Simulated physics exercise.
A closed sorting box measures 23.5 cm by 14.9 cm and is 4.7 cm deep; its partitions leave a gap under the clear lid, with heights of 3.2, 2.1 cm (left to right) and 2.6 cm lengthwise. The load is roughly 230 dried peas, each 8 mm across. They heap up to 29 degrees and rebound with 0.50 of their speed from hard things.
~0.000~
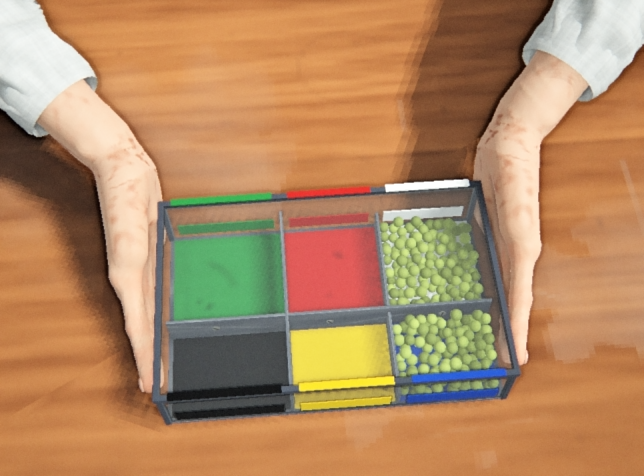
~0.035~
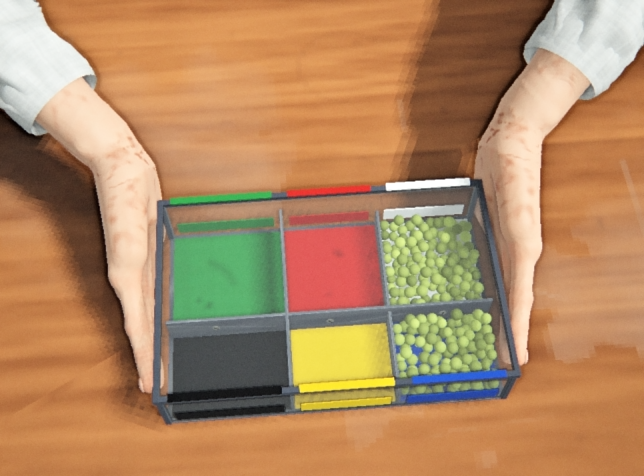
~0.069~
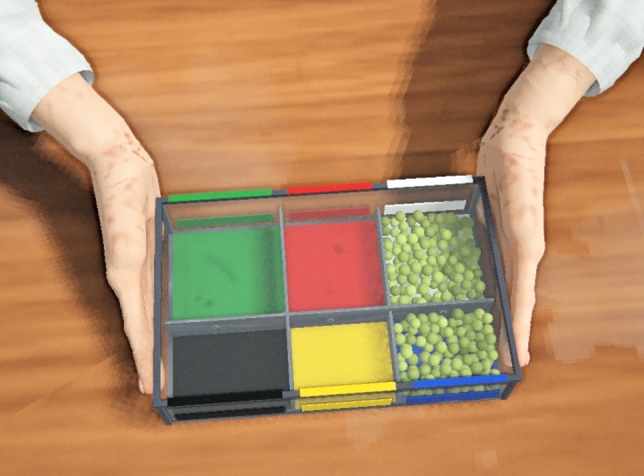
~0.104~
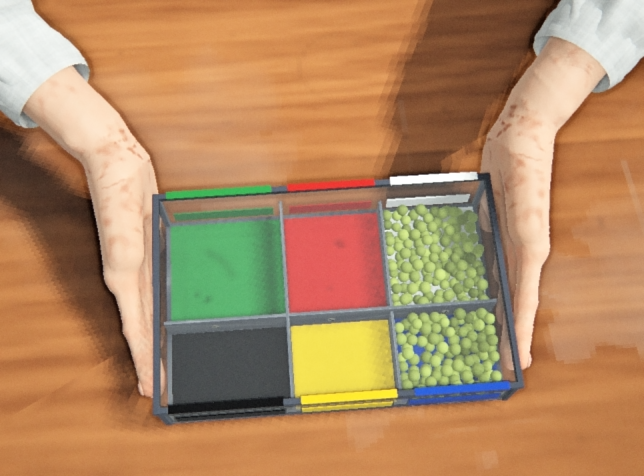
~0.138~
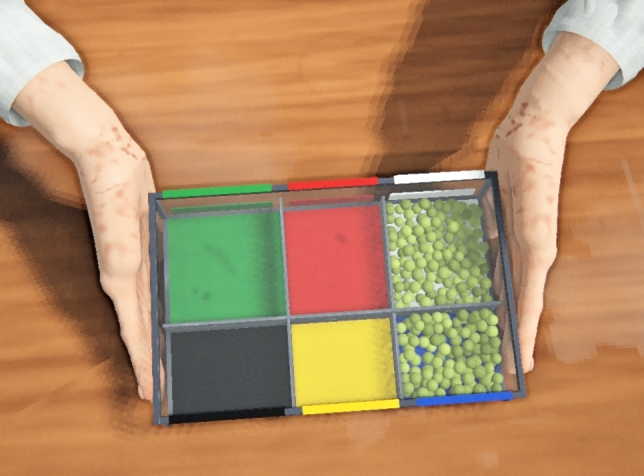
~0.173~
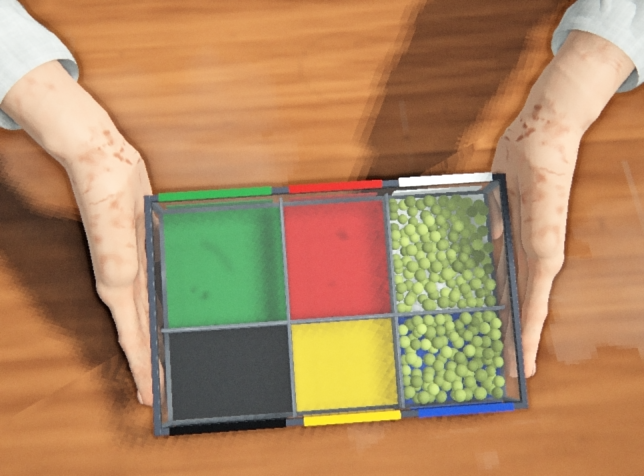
The clip shows two hands holding a clear-lidded box with six coloured compartments, small green balls filling the white and blue ones at right, as they gradually tilt the box while the balls shift only slightly within their compartments.
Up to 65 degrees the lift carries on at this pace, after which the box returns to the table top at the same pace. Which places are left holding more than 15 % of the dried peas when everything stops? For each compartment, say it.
Red: Not over, blue: Over, green: Not over, yellow: Not over, white: Over, black: Not over.
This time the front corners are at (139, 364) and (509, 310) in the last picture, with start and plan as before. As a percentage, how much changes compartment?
Estimate: Around 30 %.
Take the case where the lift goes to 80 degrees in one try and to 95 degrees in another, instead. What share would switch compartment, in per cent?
Try one gives around 35 %, try two around 45 %.
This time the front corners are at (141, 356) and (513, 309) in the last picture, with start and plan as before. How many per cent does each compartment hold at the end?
Each compartment ends with, in per cent, red 20, blue 35, green 0, yellow 0, white 50 and black 0.
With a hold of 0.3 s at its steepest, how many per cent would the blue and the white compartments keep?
You'd end up with blue at 60 per cent and white at 40 per cent.
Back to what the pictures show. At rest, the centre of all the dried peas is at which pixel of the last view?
I'd put it at about (446, 346).
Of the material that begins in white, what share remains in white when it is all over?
I'd estimate about 70 %.
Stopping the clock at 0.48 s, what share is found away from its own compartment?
Reading: Close to 10 %.
Then, at 0.48 s, tilt 62 degrees; blue 55 %, white 45 %.
Then, at 0.68 s, tilt 24 degrees; blue 60 %, yellow 5 %, white 35 %.
After 1.00 s, tilt 0 degrees; blue 60 %, yellow 5 %, white 35 %.
By 1.4 s all is still; red 0 %, blue 60 %, green 0 %, yellow 5 %, white 35 %, black 0 %.
